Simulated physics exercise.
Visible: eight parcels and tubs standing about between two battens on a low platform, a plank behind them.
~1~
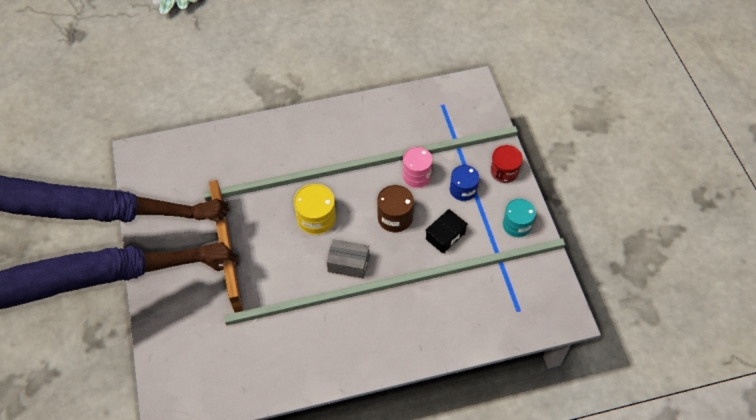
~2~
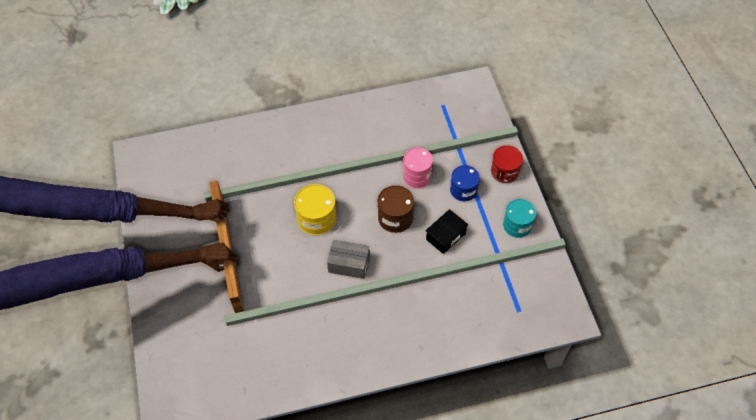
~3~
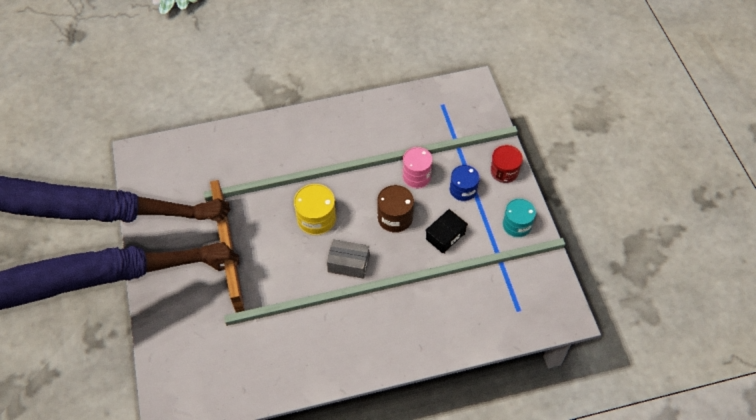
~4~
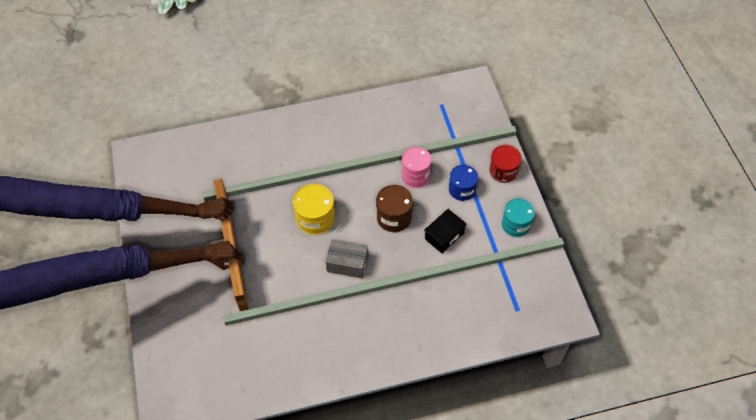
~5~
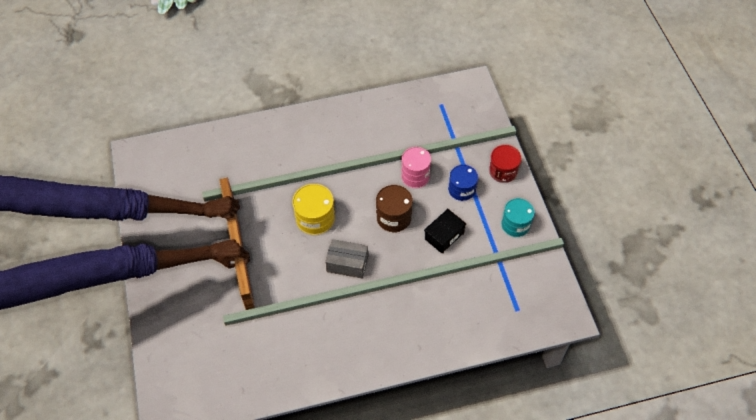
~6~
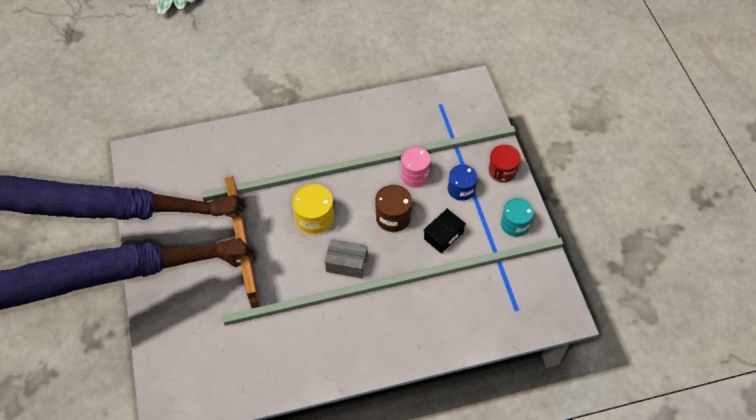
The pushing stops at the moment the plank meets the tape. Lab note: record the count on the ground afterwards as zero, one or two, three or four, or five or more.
The number sent down is small, one or two.
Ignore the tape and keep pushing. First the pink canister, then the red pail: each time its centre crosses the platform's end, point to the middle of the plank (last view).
Middle: Roughly (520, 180); roughly (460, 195).
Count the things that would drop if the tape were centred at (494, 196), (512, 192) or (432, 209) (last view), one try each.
Respectively 4, 5 and 0.
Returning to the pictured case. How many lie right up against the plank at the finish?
The count comes out at 3.
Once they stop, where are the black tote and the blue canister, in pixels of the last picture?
In the last picture the black tote sits at (542, 221) while the blue canister sits at (516, 160).
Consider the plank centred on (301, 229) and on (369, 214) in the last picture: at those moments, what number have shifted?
Up to then 1, and up to the other point 3.
A little later, none off yet; red pail at rest near (504, 164); turquoise canister at rest near (517, 218); blue canister at rest near (462, 183).
Next, none off yet; red pail at rest near (504, 164); turquoise canister at rest near (517, 218); blue canister moving near (464, 182).
When it is over, the number that fall off is one or two; down, turquoise canister and red pail.
